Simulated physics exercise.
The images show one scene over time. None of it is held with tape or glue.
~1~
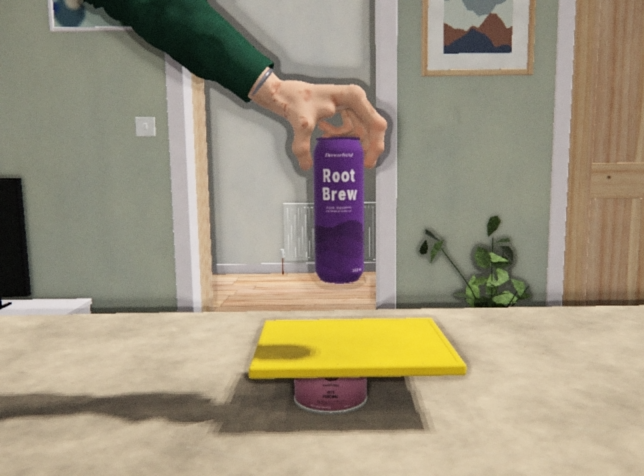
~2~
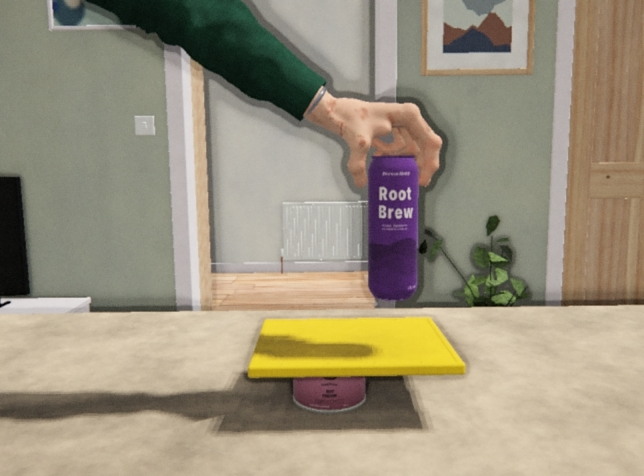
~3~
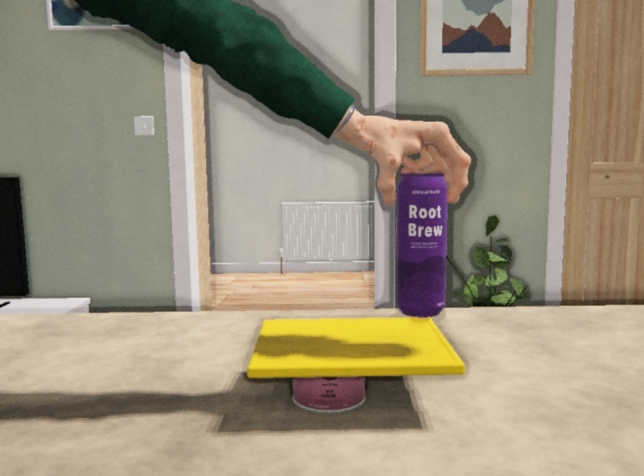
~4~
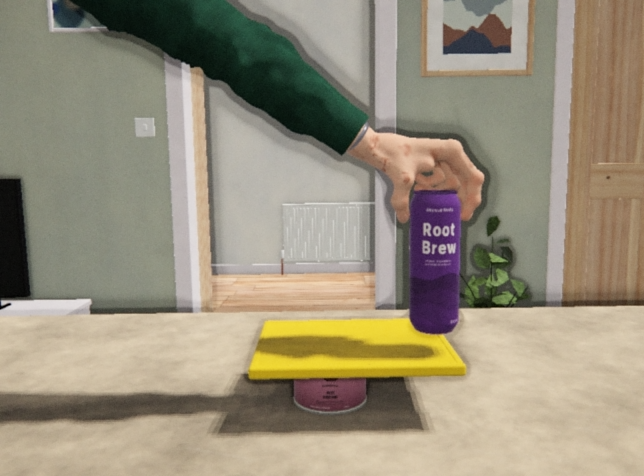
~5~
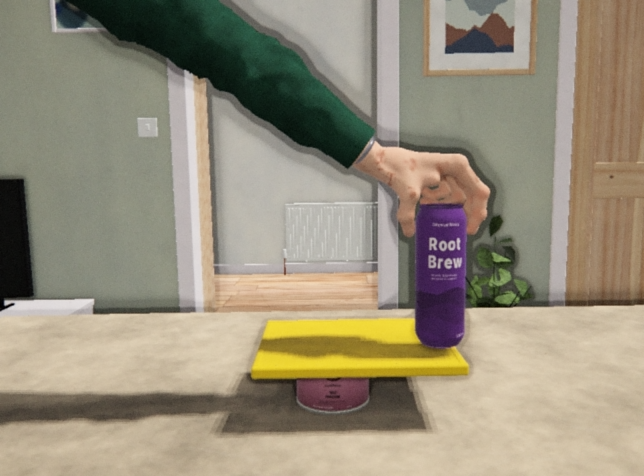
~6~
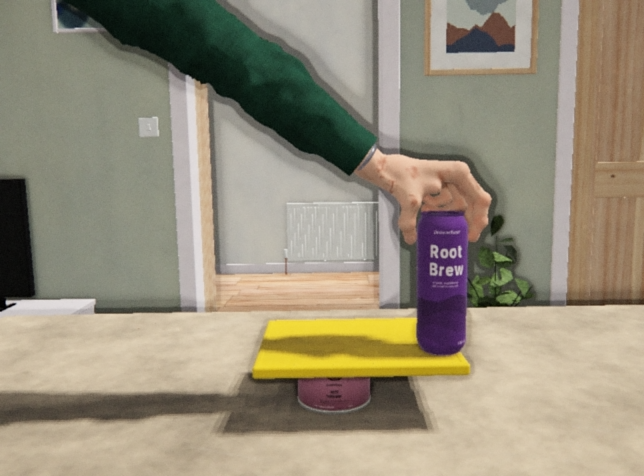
In a room with green walls, a hand in a green sleeve carries a purple Root Brew can rightward and down above a yellow lid resting on a pink can, then sets it on the lid's right side, still gripping it.
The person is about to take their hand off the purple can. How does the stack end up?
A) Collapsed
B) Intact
The answer is A.
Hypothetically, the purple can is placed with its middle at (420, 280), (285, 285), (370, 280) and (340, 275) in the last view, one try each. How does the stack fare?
So it tips over first, stays steady next, stays steady after that, and stays steady last.
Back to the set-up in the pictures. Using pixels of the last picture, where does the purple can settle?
Close to pixel (584, 381).
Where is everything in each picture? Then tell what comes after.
Still above its spot; purple can (339, 210); yellow lid (353, 344), in the first frame.
Still above its spot; purple can (392, 227); yellow lid (352, 343), in the second frame.
Still above its spot; purple can (422, 245); yellow lid (351, 343), in the third frame.
Still above its spot; purple can (435, 261); yellow lid (352, 345), in the fourth frame.
Still above its spot; purple can (440, 275); yellow lid (355, 344), in the fifth frame.
In place under the hand; purple can (442, 282); yellow lid (356, 344), in the sixth frame.
Then, 0.30 s on from there, purple can now fallen; yellow lid turned 38° from how it was put.
Then, 0.40 s on from there, yellow lid turned 32° from how it was put; pink tub shifted a little.
Then, 0.60 s on from there, yellow lid turned 19° from how it was put; pink tub shifted a little.
Then, 1.00 s on from there, yellow lid turned 18° from how it was put; pink tub shifted a little.
In the end, fallen, purple can; moved from the start, yellow lid; pink tub unmoved. At the end, from the last picture's camera, purple can near (584, 381). The stack loses its balance.
